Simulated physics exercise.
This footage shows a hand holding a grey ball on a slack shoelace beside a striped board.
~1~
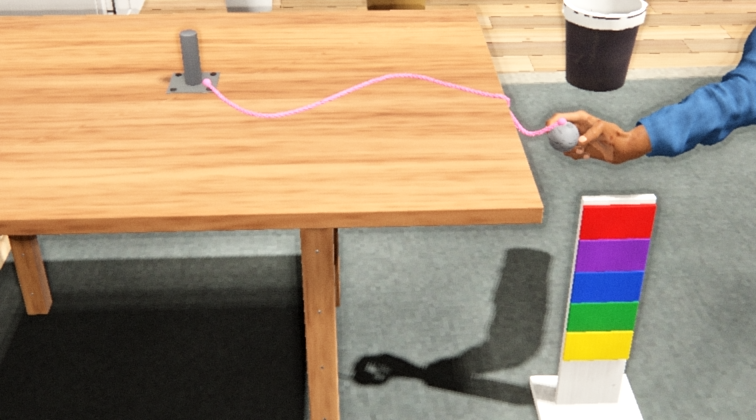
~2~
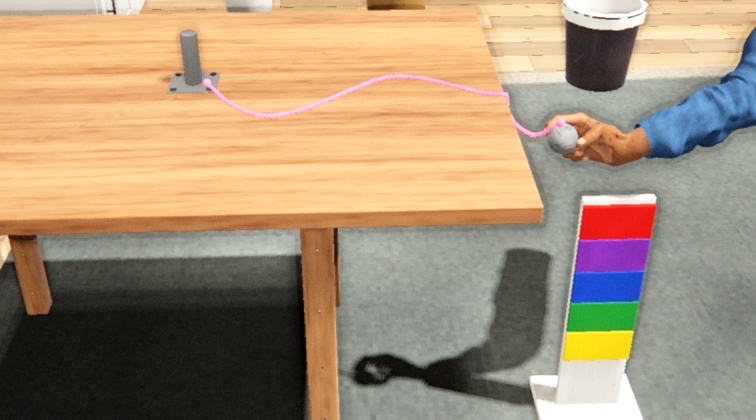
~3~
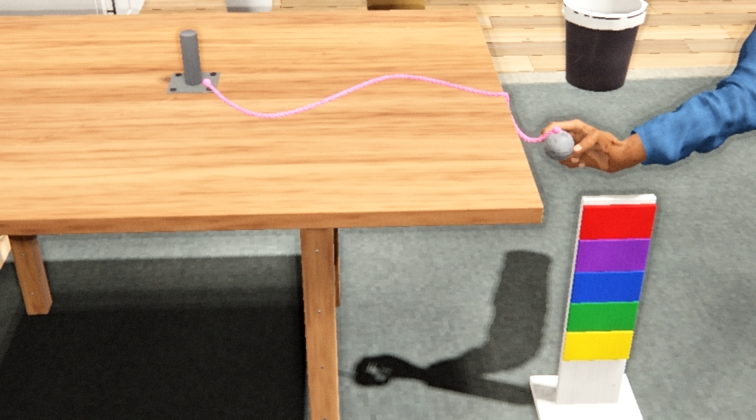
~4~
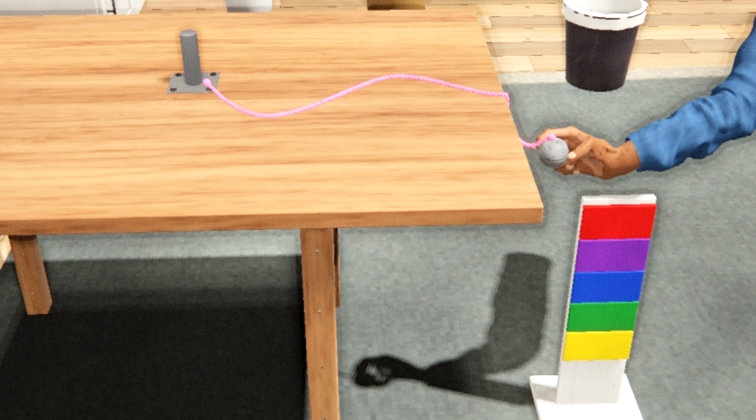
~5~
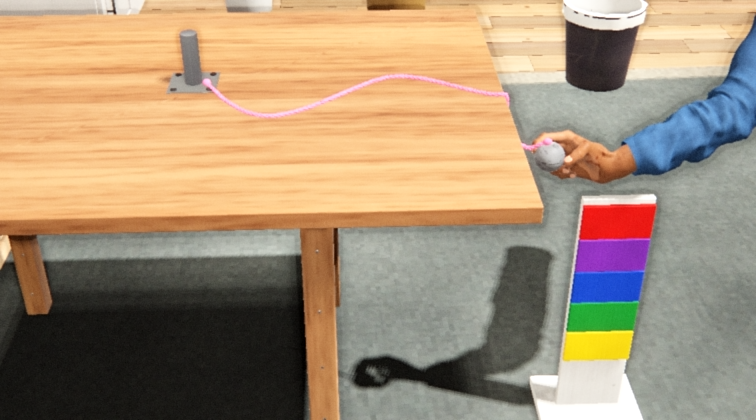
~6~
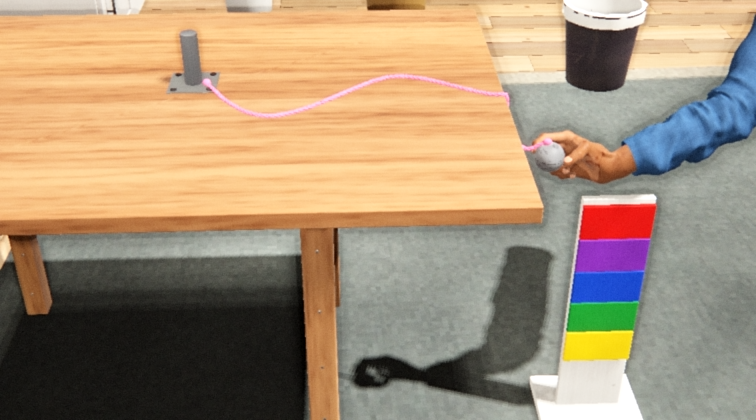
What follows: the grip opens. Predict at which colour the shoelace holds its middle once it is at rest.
At purple, I would say.
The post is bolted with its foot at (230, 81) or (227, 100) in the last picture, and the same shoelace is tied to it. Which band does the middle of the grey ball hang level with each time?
First case: Blue. Second case: Blue.
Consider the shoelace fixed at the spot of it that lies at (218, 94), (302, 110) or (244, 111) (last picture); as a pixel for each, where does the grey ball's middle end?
That would be (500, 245) for the first, (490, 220) for the second and (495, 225) for the third.
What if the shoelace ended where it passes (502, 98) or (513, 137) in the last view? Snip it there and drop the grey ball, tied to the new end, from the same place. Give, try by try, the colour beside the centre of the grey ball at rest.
Per try - 1: No band; 2: Red.
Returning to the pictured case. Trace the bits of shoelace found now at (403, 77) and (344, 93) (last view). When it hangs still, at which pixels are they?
First one close to (473, 97), second close to (397, 93).
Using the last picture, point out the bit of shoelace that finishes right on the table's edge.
About (435, 81).
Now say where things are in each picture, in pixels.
The first picture shows grey ball (564, 137); red (618, 224); purple (613, 257); blue (607, 288); green (603, 318); yellow (598, 347).
The second picture shows grey ball (562, 139); shoelace through (224, 99) (288, 114) (353, 89) (422, 79) (503, 98).
The third picture shows grey ball (559, 146).
The fourth picture shows grey ball (553, 153); shoelace through (224, 99) (288, 114) (353, 89) (422, 79) (503, 98).
The fifth picture shows grey ball (550, 157).
The sixth picture shows grey ball (550, 157); shoelace through (224, 99) (288, 114) (353, 89) (422, 79) (503, 98).
Early on, ball near (509, 239); level with purple.
Midway, ball near (489, 252); level with purple.
Finally, ball near (503, 254); level with purple. The purple one.
